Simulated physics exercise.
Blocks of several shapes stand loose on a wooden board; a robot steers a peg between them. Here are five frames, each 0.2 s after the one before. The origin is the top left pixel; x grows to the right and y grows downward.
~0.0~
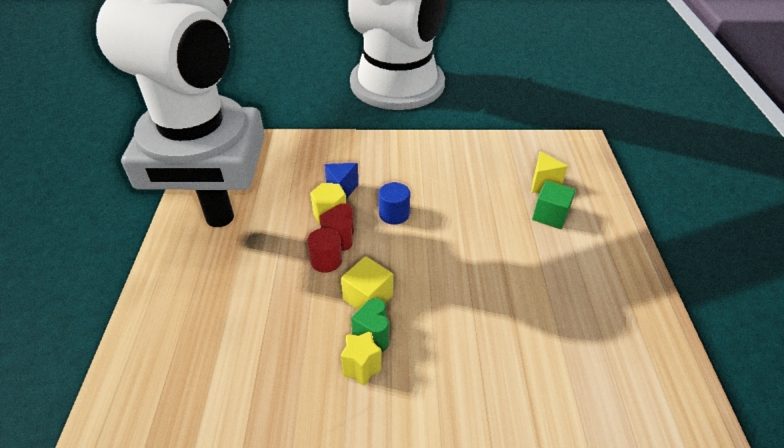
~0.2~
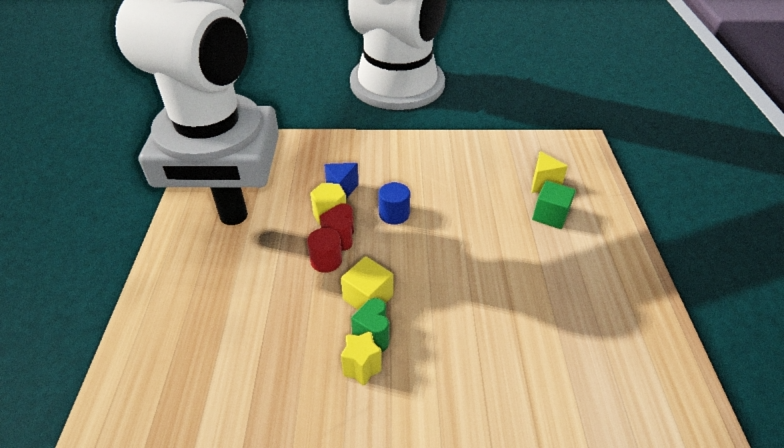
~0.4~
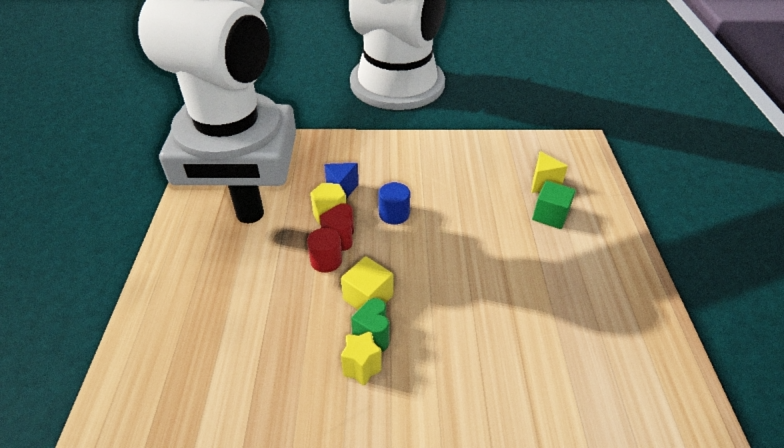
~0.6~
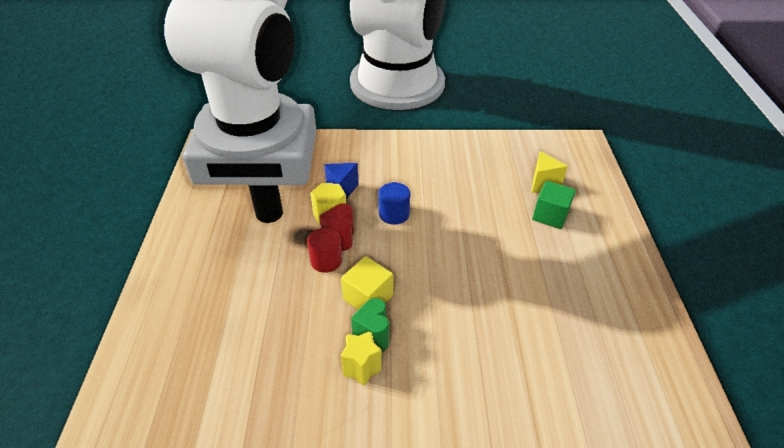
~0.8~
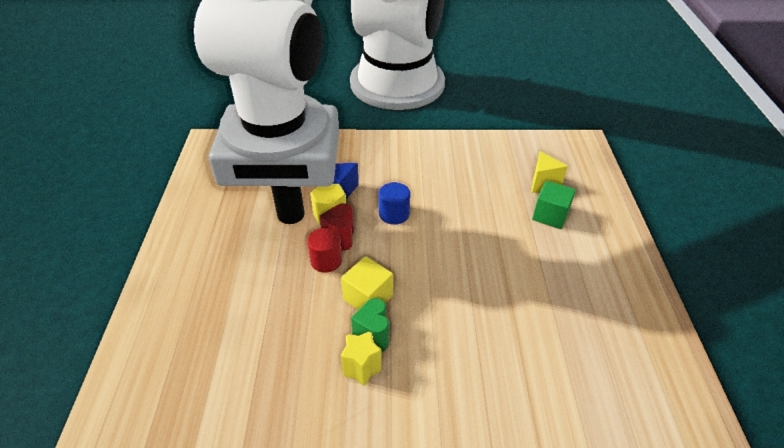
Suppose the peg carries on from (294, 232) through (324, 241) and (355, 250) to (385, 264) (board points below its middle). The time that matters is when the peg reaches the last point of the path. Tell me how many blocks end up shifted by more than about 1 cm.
Answer: Two blocks.
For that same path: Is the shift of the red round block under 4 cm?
I'd say yes.
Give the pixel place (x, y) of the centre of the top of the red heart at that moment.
At pixel (385, 218).
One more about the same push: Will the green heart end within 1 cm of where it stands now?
Short answer: Yes.
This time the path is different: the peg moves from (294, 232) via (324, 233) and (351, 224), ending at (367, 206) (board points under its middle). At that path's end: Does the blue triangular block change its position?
Yes, that is what happens.
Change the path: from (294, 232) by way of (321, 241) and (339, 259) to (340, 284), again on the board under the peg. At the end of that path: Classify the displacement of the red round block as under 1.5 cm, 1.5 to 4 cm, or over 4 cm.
It is going to finish beyond 4 cm from where it is now.
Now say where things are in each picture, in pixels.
In the first picture, peg's lower end (220, 218); red round block (324, 238); yellow six-sided block (328, 193); red heart (338, 215); green heart (372, 315).
In the second picture, peg (234, 216); blocks still.
In the third picture, peg (251, 215); blocks still.
In the fourth picture, peg (270, 214); blocks still.
In the fifth picture, peg (291, 215); red round block (324, 238); yellow six-sided block (328, 193); red heart (338, 215); green heart (372, 315).
What follows on the original path. One third of the way, peg (324, 224); red round block (326, 241); red heart (356, 216), turned 15° anticlockwise.
Two thirds of the way, peg (355, 234); red round block (337, 248); red heart (378, 216), turned 70° anticlockwise.
At the end, peg (384, 248); red round block (337, 248); yellow six-sided block still; red heart (385, 218), turned 110° anticlockwise; green heart still.
